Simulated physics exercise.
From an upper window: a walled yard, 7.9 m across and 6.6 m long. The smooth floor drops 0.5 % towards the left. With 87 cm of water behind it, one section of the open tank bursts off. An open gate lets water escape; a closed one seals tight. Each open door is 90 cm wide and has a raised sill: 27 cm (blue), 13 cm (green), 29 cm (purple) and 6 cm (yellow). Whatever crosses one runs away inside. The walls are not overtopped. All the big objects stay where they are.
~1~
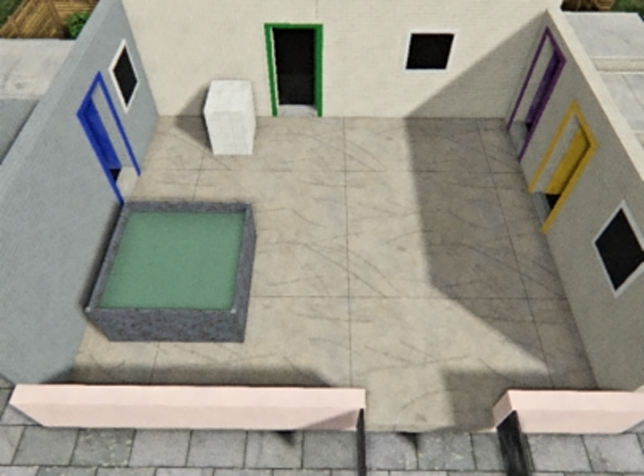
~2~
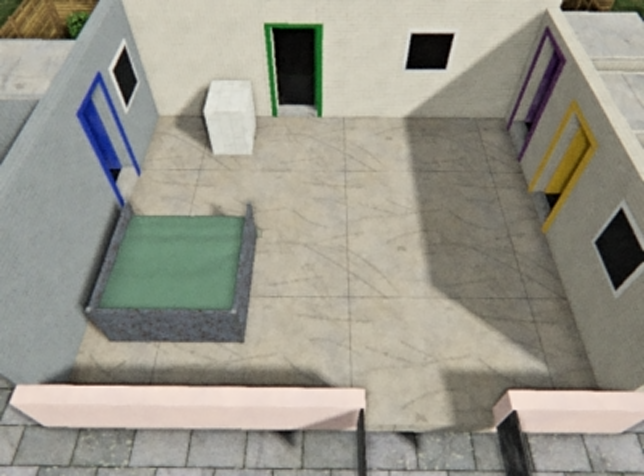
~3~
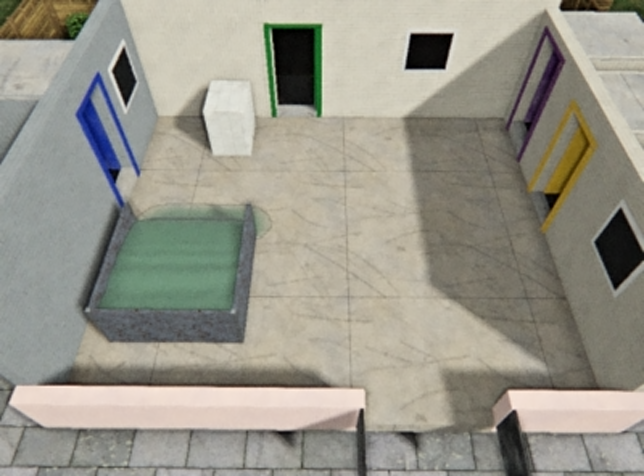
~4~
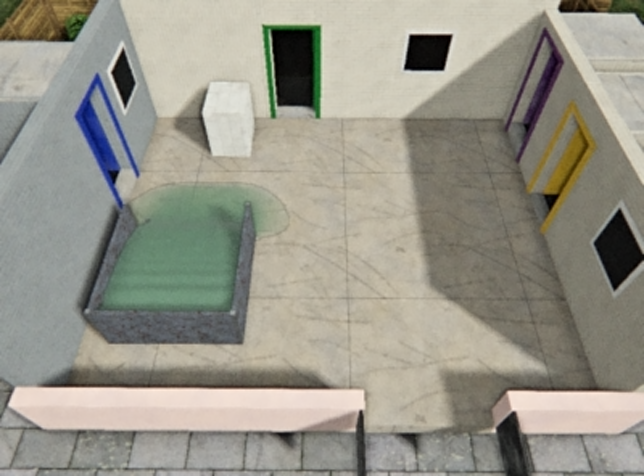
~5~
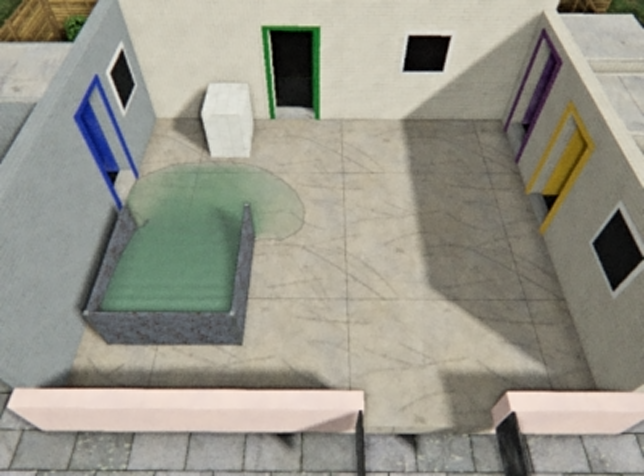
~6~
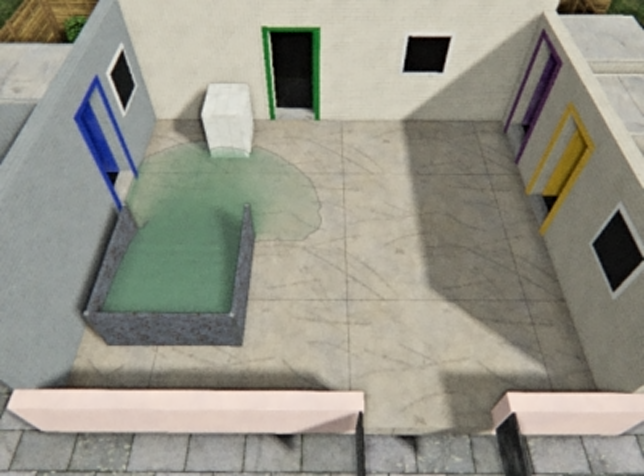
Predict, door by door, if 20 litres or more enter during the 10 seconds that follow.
Door by door: At the blue door it keeps below the limit; at the green door it passes the limit; at the purple door it keeps below the limit; at the yellow door it passes the limit.
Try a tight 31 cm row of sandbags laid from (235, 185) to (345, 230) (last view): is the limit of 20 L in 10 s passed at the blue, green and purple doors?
Against that limit: Blue under, green below, purple below.
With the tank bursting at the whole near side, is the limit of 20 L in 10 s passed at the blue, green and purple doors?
Against that limit: Blue under, green below, purple below.
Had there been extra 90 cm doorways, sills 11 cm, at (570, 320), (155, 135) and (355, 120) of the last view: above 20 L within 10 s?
In that order: Not over, above, past it.
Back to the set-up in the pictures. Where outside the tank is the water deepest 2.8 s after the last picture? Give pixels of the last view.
Near (196, 122).
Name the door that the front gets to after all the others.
Last comes the yellow one.
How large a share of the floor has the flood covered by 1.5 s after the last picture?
Near 35 per cent is wet.
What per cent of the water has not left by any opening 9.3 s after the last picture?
About 92 per cent.
Then, 0.7 s after the last picture water covers 30 % of the floor and is deepest (66 cm) near (157, 122); blue door 23 cm at the sill, 0 L in, green door 19 cm at the sill, 10 L in, purple door not reached, yellow door not reached.
Then, 1.5 s after the last picture water covers 35 % of the floor and is deepest (57 cm) near (172, 122); blue door 18 cm at the sill, 0 L in, green door 23 cm at the sill, 52 L in, purple door not reached, yellow door not reached.
Then, 2.8 s after the last picture water covers 40 % of the floor and is deepest (34 cm) near (196, 122); blue door 24 cm at the sill, 0 L in, green door 9 cm at the sill, 86 L in, purple door 21 cm at the sill, 0 L in, yellow door not reached.
Then, 5.3 s after the last picture water covers 75 % of the floor and is deepest (22 cm) near (59, 408); blue door 13 cm at the sill, 1 L in, green door 5 cm at the sill, 86 L in, purple door 17 cm at the sill, 2 L in, yellow door 9 cm at the sill, 30 L in.
Then, 9.3 s after the last picture water covers 90 % of the floor and is deepest (14 cm) near (583, 411); blue door 10 cm at the sill, 1 L in, green door 5 cm at the sill, 86 L in, purple door 7 cm at the sill, 2 L in, yellow door 6 cm at the sill, 57 L in.
